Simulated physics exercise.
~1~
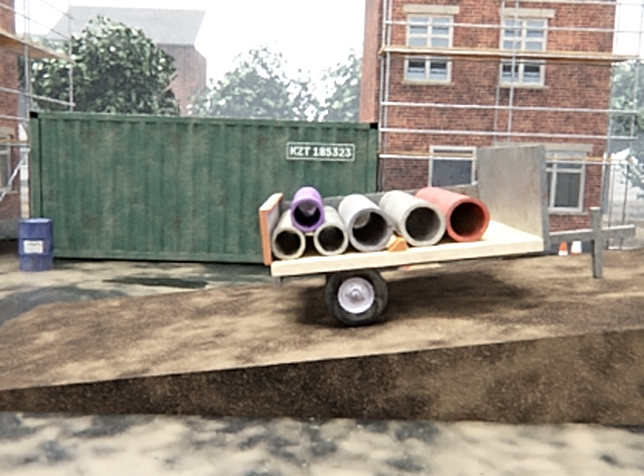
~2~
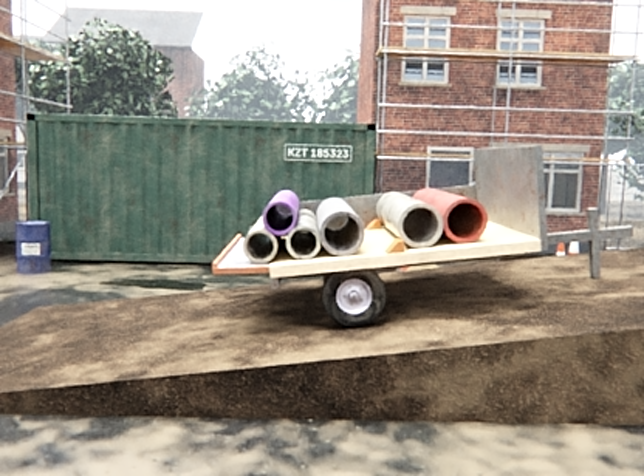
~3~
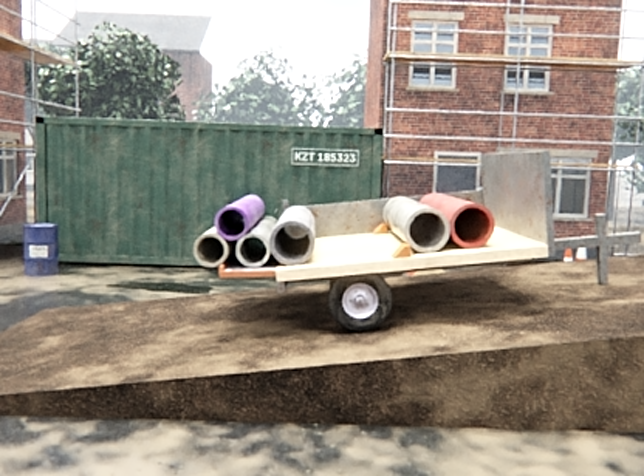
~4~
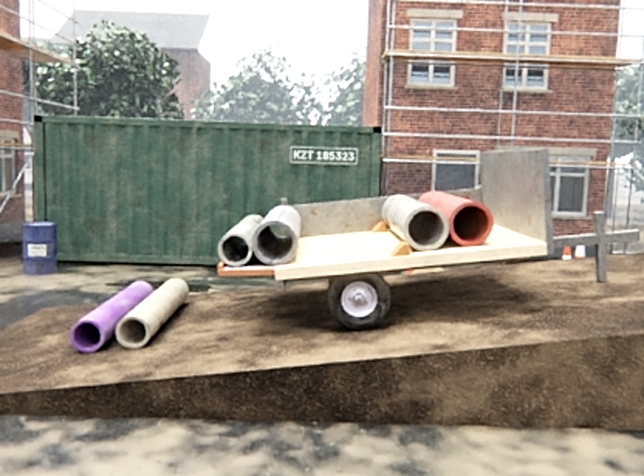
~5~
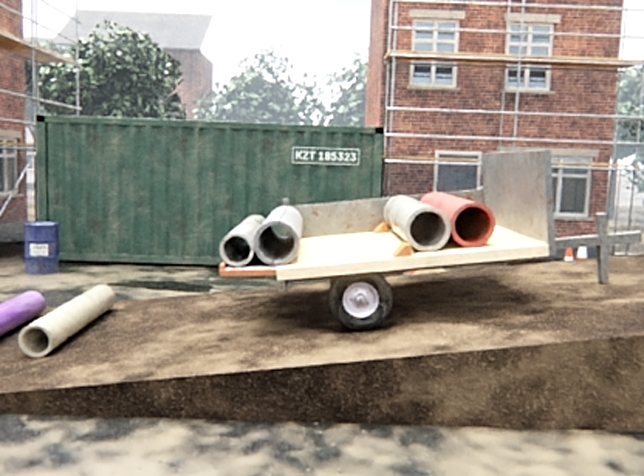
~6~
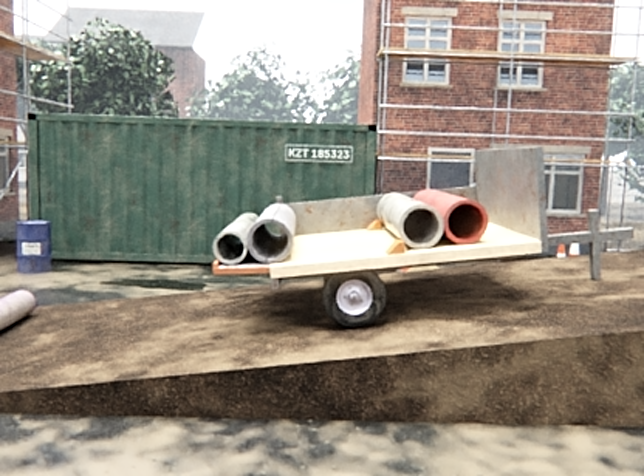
The clip opens on a tilted trailer carrying six hollow pipes, with purple resting on two smaller grey ones behind the raised tailgate at the left. The gate swings down, and the purple pipe and the three grey pipes near it shift left onto it, while another grey pipe and the red one stay behind the orange chock. The purple pipe and a pale grey one then drop to the dirt and roll left. At the end, two grey pipes rest on the lowered gate, the red pipe and its grey neighbor remain on the bed, and only part of one fallen pipe shows at the left edge.
